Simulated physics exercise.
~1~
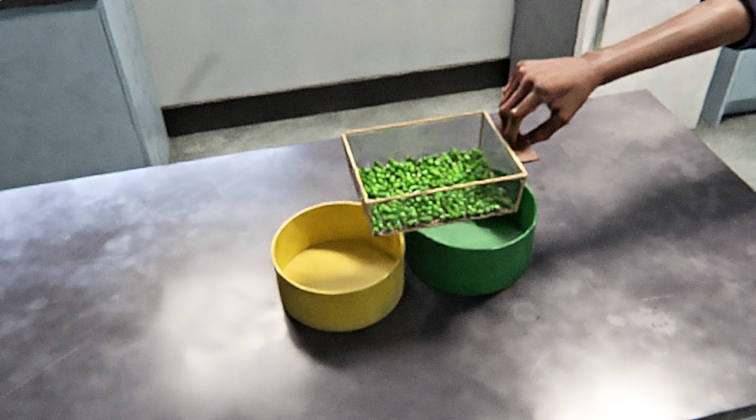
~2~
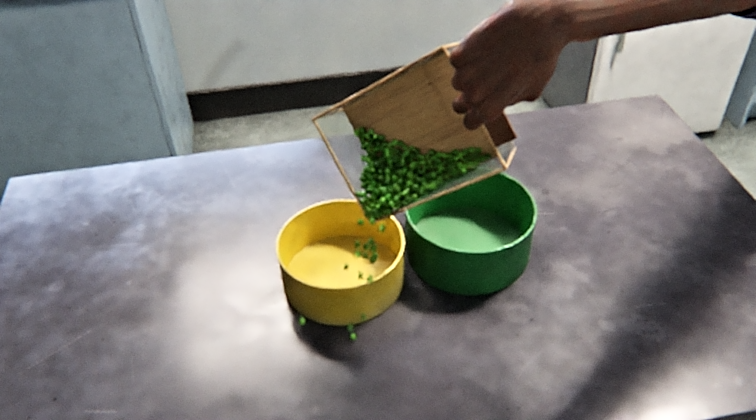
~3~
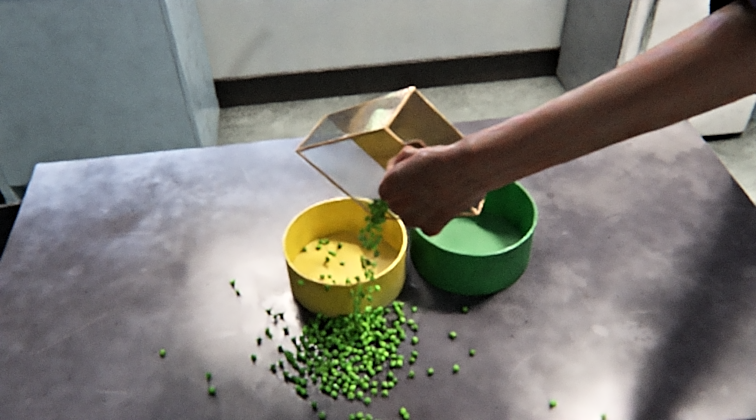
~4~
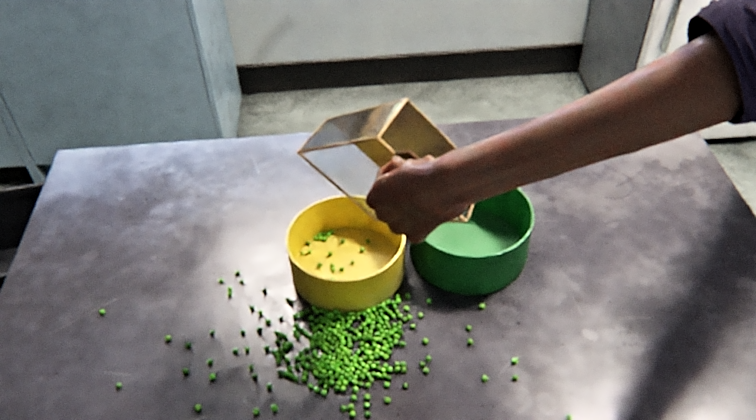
At the start, a hand holds a clear, wood-edged box of green peas above a yellow pot and a green pot standing side by side on a dark table. The hand tips the box toward the left, and a few peas begin to drop around the yellow pot. As the box tilts further, peas pour down, some landing in the yellow pot while most spill onto the table in front and scatter. The hand keeps the emptied box tipped over the pots. By the end, most peas lie in a loose heap on the table, a small portion sits in the yellow pot, and the green pot stays empty.
